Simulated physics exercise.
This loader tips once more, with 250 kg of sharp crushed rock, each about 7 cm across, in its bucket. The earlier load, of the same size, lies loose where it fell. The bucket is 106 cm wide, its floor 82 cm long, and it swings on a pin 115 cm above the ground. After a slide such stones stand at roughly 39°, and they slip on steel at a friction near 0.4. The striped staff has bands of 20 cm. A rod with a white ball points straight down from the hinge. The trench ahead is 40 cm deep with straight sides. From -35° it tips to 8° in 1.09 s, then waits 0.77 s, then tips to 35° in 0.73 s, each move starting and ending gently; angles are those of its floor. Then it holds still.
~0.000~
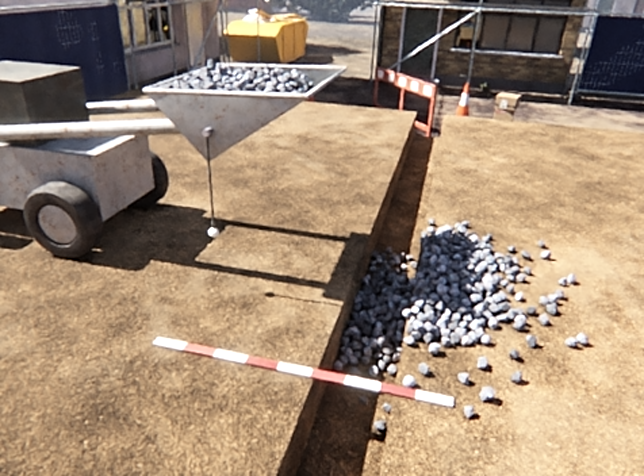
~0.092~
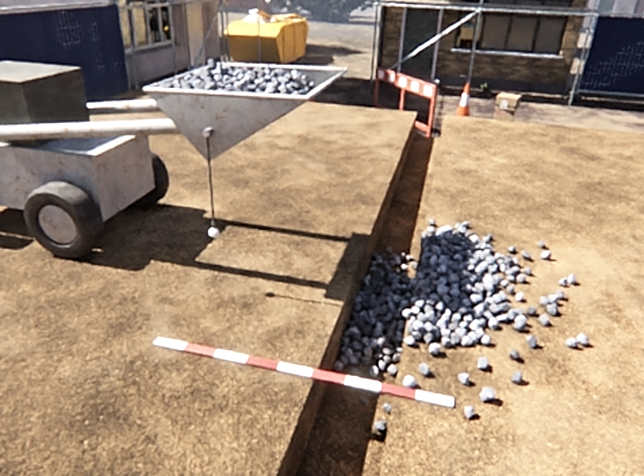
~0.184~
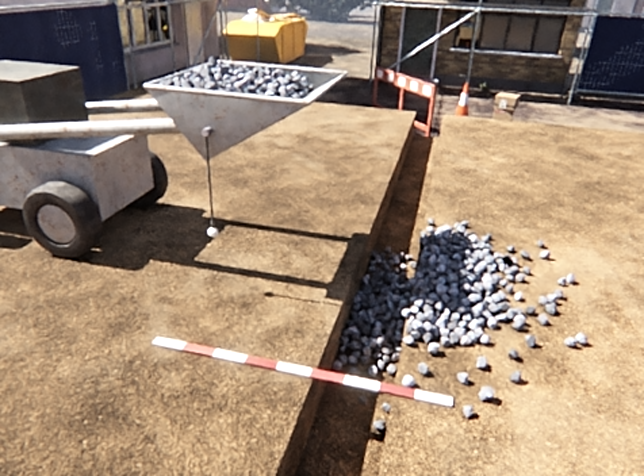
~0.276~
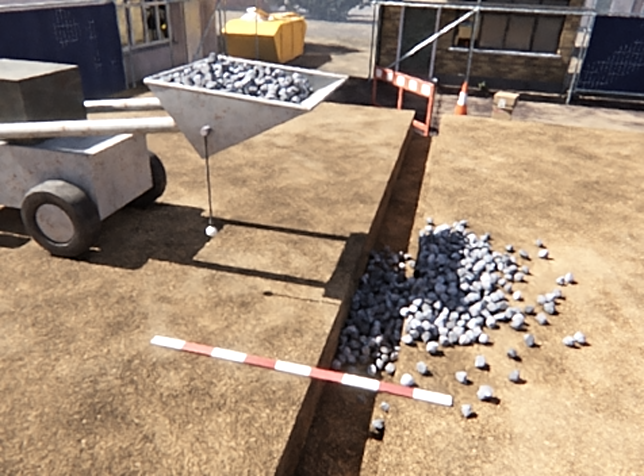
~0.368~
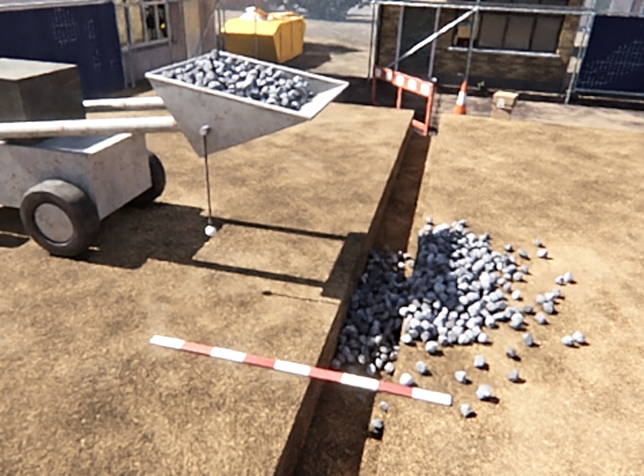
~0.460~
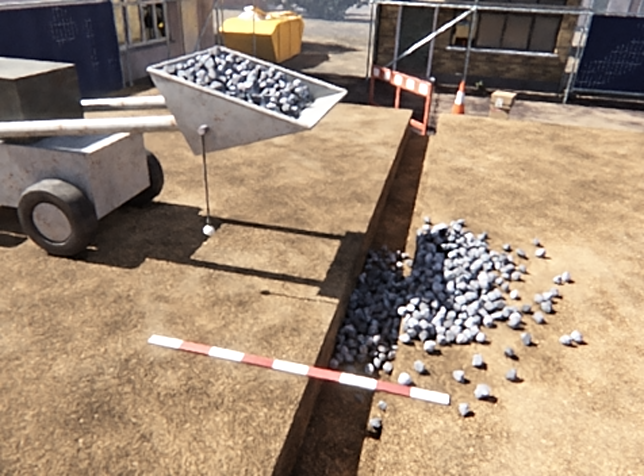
We see a loader's raised bucket of grey stones slowly tilting down toward the right, the stones shifting slightly inside it, while a loose pile of similar stones lies still in and beyond a narrow trench near a red-and-white staff.
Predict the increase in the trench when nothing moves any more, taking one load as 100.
Some 66 per cent is added.
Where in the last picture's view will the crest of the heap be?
Around (440, 261).
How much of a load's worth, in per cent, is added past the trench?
Near 0 parts in a hundred.
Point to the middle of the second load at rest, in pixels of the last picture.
Near (367, 289).
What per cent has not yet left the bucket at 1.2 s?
Roughly 100 per cent is still inside.
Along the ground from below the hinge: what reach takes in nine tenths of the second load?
Roughly 130 cm ahead of it.
After 0.8 s the floor is at 1°; in per cent of one load, 100 in the bucket, 37 in the trench, 63 past the trench; the foremost stones are at (555, 286).
After 1.2 s the floor is at 8°; in per cent of one load, 100 in the bucket, 37 in the trench, 63 past the trench; the foremost stones are at (555, 286).
After 3.0 s the floor is at 35°; in per cent of one load, 36 in the bucket, 55 short of the trench, 46 in the trench, 63 past the trench; the foremost stones are at (555, 286).
After 5.5 s the floor is at 35°; in per cent of one load, 0 in the bucket, 34 short of the trench, 103 in the trench, 63 past the trench; the foremost stones are at (555, 286). Net gain in the trench, 66.
